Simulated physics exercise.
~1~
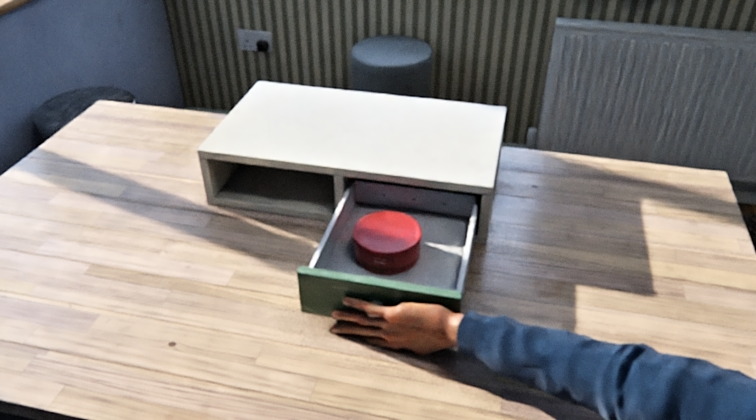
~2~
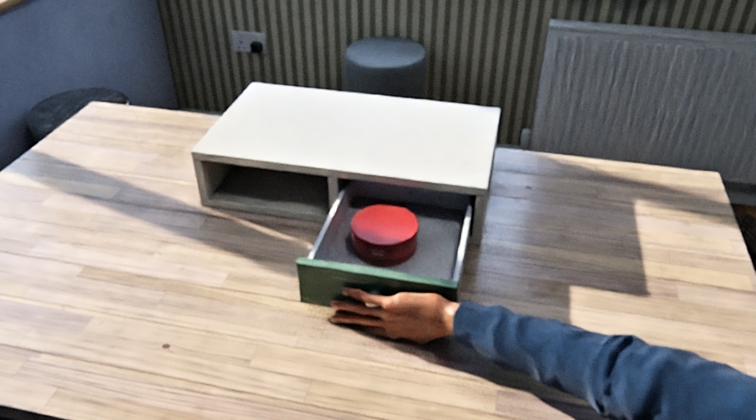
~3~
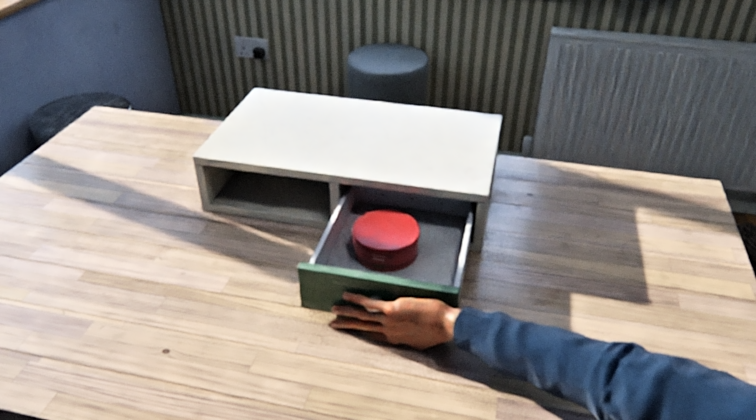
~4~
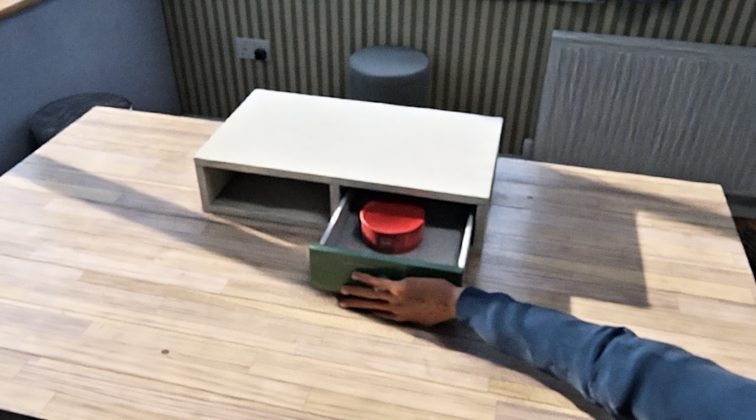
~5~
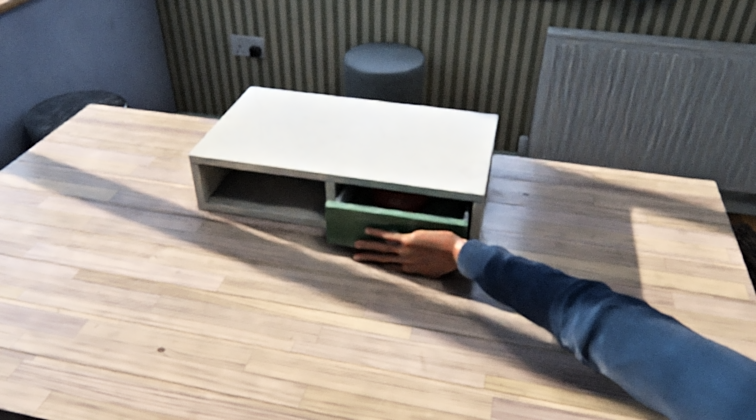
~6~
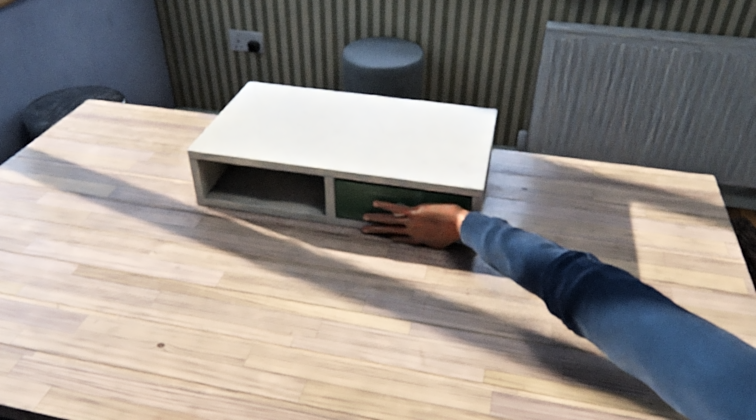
We see a hand resting on the green front of an open drawer holding a red tub, in a white chest on a wooden table. The hand pushes the drawer inward, the tub disappears inside, and the drawer ends up closed flush with the hand still against it.
